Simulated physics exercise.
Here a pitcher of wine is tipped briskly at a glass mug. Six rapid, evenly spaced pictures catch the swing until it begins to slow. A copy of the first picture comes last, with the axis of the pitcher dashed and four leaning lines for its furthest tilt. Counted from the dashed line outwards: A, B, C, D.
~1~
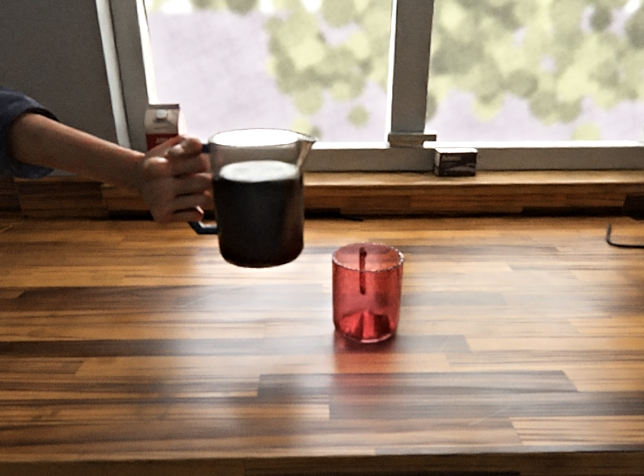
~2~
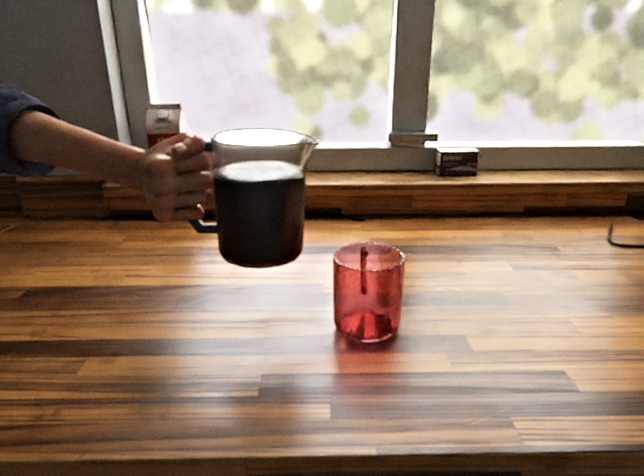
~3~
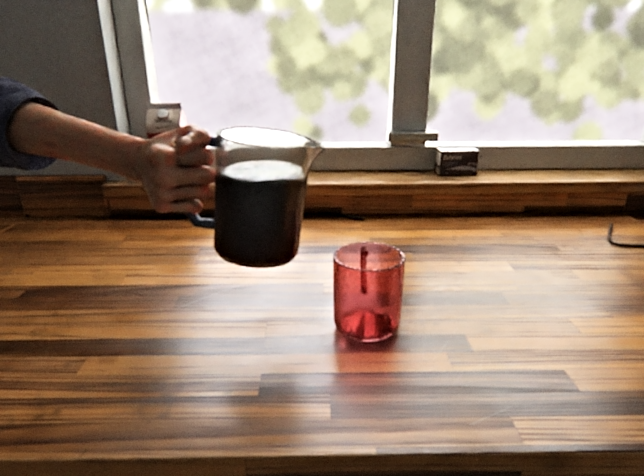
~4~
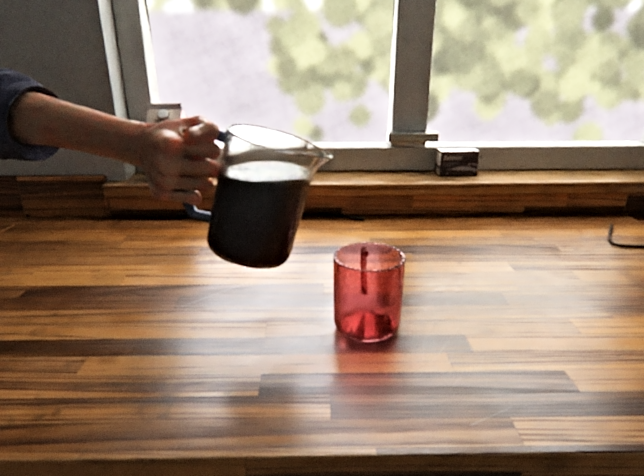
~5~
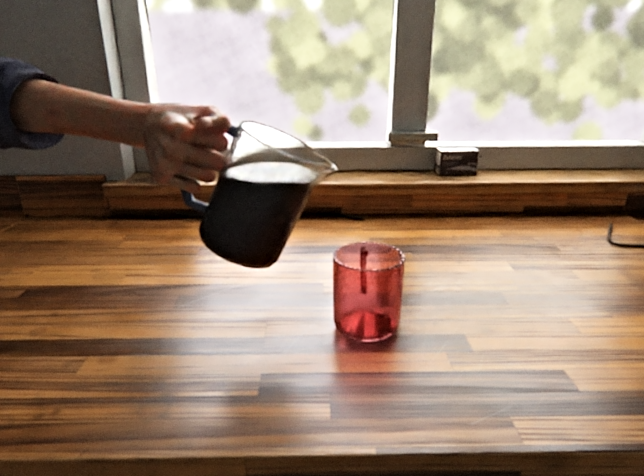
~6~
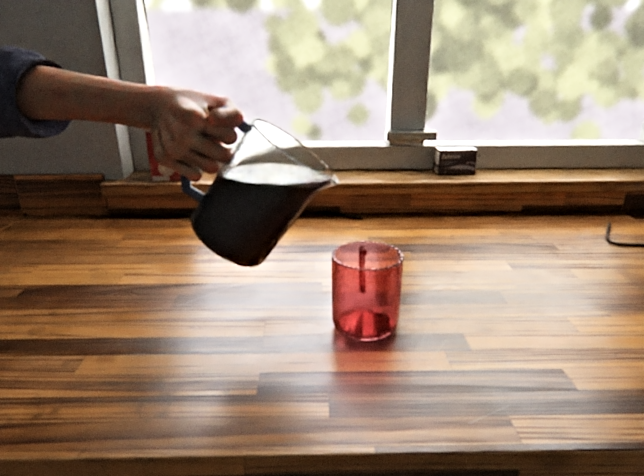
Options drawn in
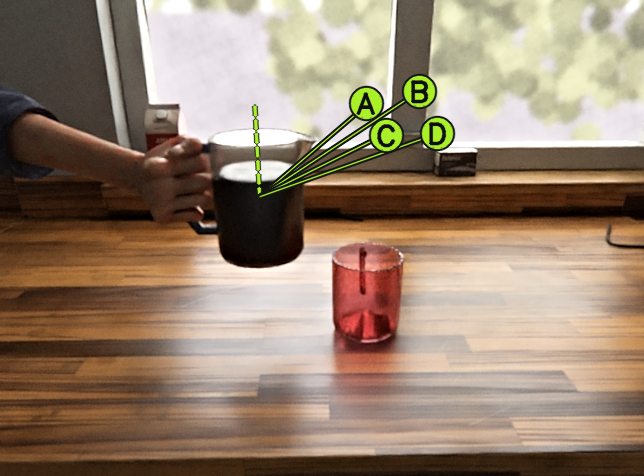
At first, a hand at the left holds a glass pitcher of dark liquid upright above a wooden counter, near a red glass mug by a window. Then the hand tilts the pitcher rightward, gently and then more steeply, its lip lowering toward the mug's side while nothing leaves it.
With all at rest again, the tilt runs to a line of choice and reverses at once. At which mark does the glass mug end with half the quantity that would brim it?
Choose C.
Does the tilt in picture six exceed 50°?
No.
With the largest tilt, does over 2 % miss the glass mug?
No.
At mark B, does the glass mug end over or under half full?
Under.
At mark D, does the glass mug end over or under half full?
Over half.
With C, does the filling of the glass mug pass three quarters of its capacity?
No, less.
On the marked copy, A at (354, 115); B at (404, 100); C at (370, 141); D at (421, 139).
With A, the glass mug ends with about 18 % of what it can hold.
With B, the glass mug ends with about 31 % of what it can hold.
With C, the glass mug ends with about 49 % of what it can hold.
With D, the glass mug ends with about 70 % of what it can hold.
